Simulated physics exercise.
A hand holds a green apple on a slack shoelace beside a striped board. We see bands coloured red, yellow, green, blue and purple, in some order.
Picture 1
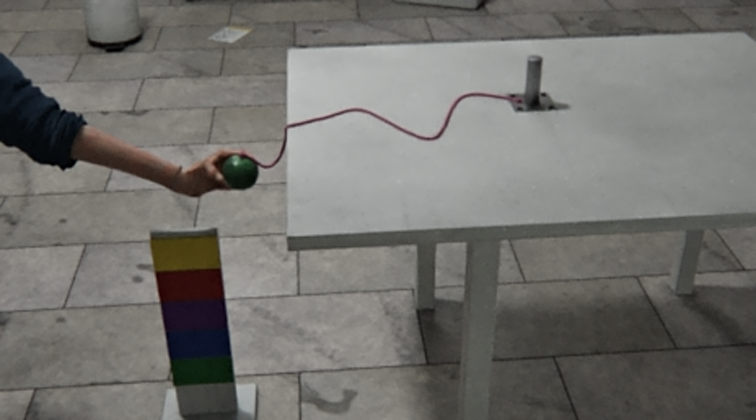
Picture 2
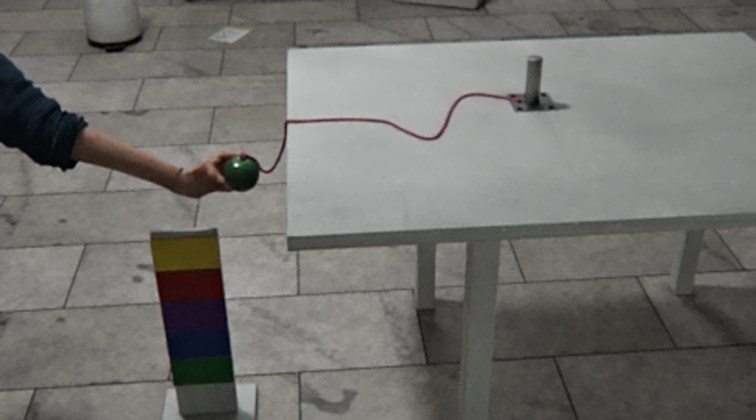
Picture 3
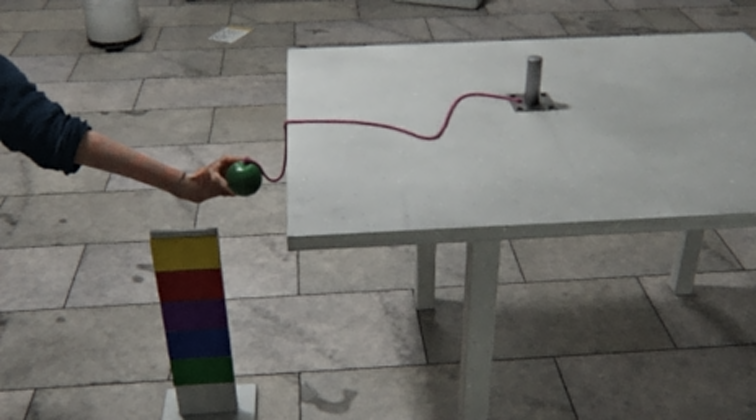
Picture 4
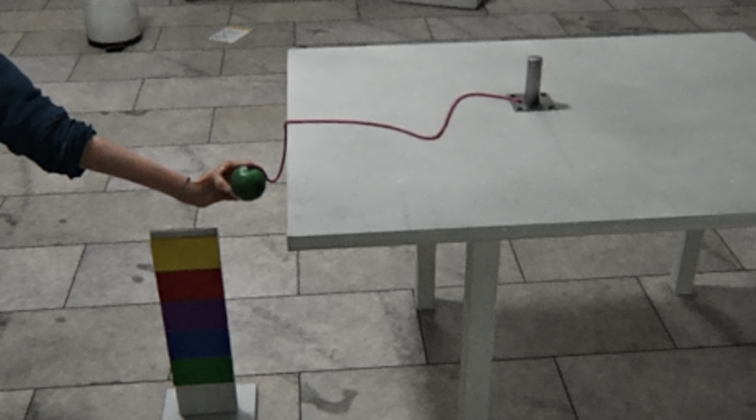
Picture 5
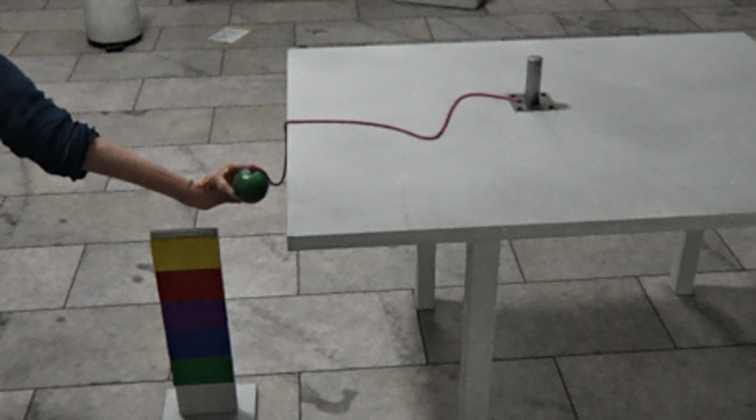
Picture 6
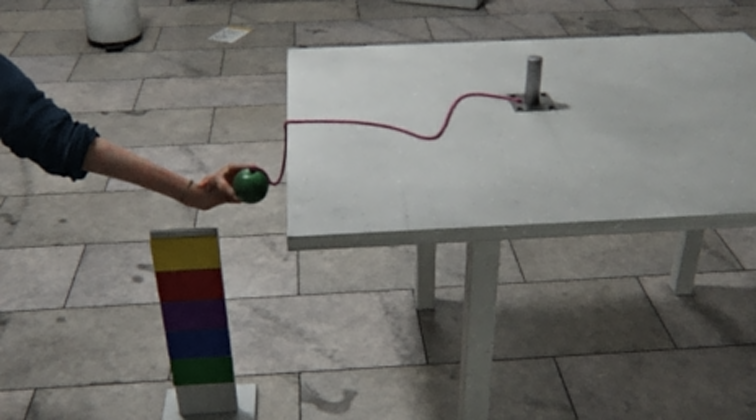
On a grey stone-paved floor seen from slightly above, a pale table fills the right side. A hand reaching in from the left holds a round green apple above an upright board striped yellow, red, purple, blue and green, with a slack red cord running from it across the tabletop to a metal post. The hand shifts the apple slightly right and down, the cord's curve flattens, and the camera stays still.
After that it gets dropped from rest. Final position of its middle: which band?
Band: Purple.
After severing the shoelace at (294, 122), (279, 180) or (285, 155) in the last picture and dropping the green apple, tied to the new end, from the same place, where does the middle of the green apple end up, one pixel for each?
Try 1: (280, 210); try 2: (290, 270); try 3: (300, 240).
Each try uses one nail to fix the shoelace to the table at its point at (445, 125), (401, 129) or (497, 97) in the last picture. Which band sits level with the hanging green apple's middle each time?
One try after another: Red, then yellow, then purple.
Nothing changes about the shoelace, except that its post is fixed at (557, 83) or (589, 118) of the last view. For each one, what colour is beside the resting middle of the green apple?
Try one - red; try two - red.
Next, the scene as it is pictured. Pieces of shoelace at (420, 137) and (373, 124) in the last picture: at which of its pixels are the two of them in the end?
(345, 110) for the first, (292, 114) for the second.
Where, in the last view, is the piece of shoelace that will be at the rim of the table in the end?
You'll find it somewhere around (367, 123).
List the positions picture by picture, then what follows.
Green apple (240, 172); yellow (185, 255); red (190, 286); purple (194, 316); blue (198, 345); green (202, 372), in the first frame.
Green apple (241, 174); shoelace through (483, 95) (449, 116) (411, 134) (344, 119) (285, 140), in the second frame.
Green apple (244, 178), in the third frame.
Green apple (248, 183); shoelace through (483, 95) (449, 116) (411, 133) (337, 121) (285, 147), in the fourth frame.
Green apple (251, 186), in the fifth frame.
Green apple (251, 186); shoelace through (483, 95) (449, 116) (411, 133) (337, 121) (286, 147), in the sixth frame.
Soon after, apple near (311, 277); level with red.
Then, apple near (285, 264); level with purple.
At rest, apple near (292, 279); level with purple. At purple.
